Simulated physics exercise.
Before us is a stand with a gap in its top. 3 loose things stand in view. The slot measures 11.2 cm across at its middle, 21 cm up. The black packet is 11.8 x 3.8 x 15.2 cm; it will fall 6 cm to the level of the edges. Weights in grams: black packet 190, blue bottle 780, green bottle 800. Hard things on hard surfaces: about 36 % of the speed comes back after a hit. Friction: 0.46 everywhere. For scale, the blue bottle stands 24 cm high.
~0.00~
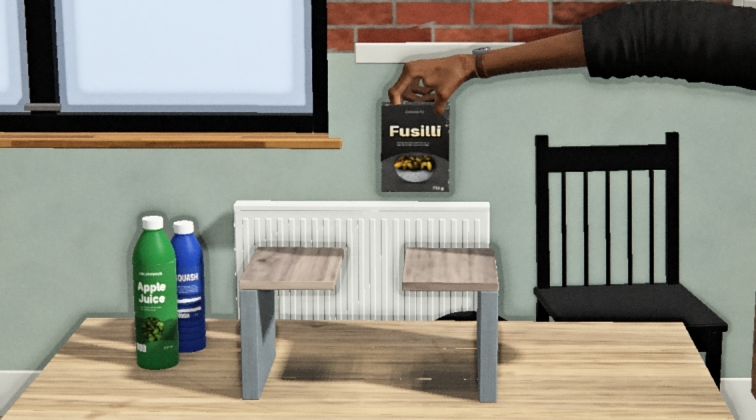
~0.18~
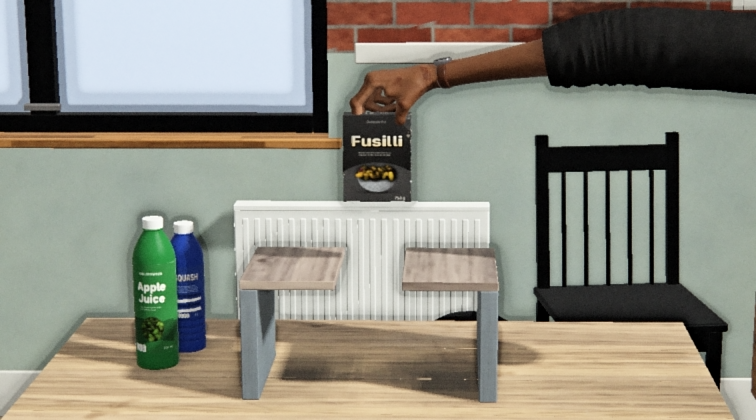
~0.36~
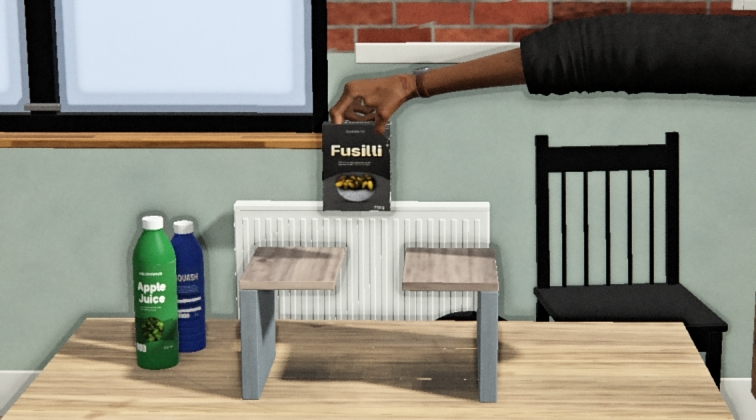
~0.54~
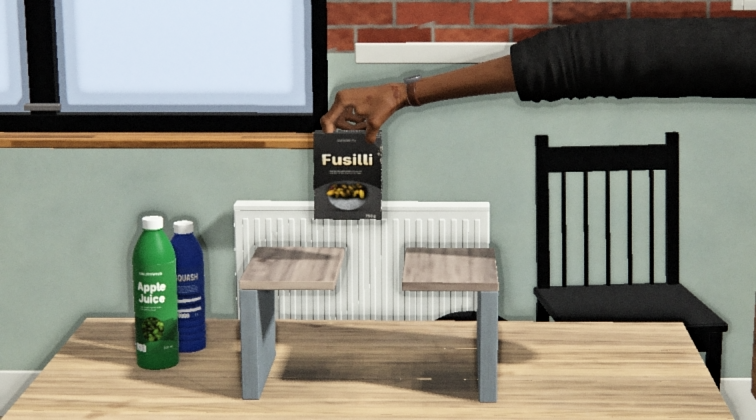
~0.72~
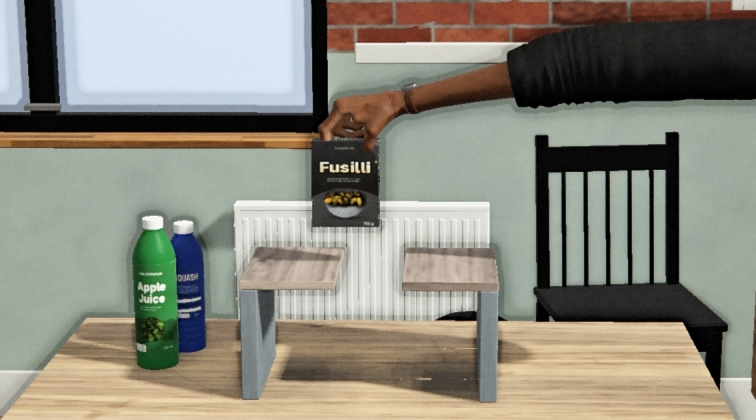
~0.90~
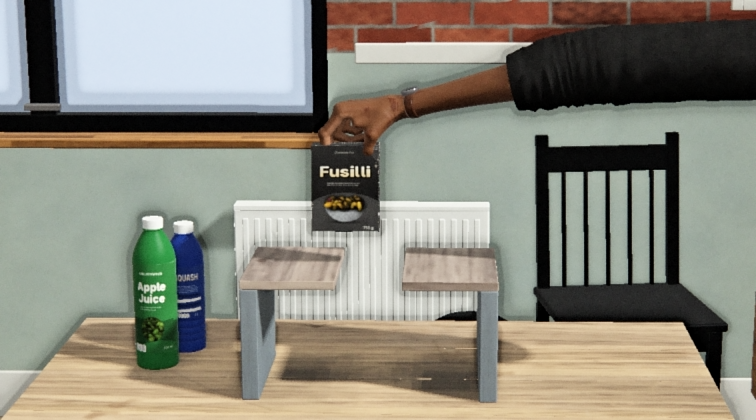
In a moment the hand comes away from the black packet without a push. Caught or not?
It stays on top.
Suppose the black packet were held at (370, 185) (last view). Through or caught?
Then it is caught.
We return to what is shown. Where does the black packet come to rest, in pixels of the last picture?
Near (377, 242).
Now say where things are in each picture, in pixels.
In the first frame, 14 cm still to go; black packet (415, 147); blue bottle (185, 286).
In the second frame, 8 cm still to go; black packet (378, 157); blue bottle (185, 286).
In the third frame, 4 cm still to go; black packet (357, 166); blue bottle (185, 286).
In the fourth frame, 2 cm still to go; black packet (348, 175); blue bottle (185, 286).
In the fifth frame, 1 cm still to go; black packet (346, 182); blue bottle (185, 286).
The sixth frame shows poised above the slot; black packet (346, 187); blue bottle (185, 286).
After 1.10 s, black packet moved 5 cm near (346, 215).
After 1.20 s, black packet 11° off upright near (354, 222).
After 1.30 s, black packet 39° off upright near (373, 236).
After 1.40 s, black packet 53° off upright near (377, 242).
In the end (1.9 s), toppled on the stand or table, black packet; the other 2 under 4 cm from the start. At the end, from the last picture's camera, black packet near (377, 242). The packet is caught.
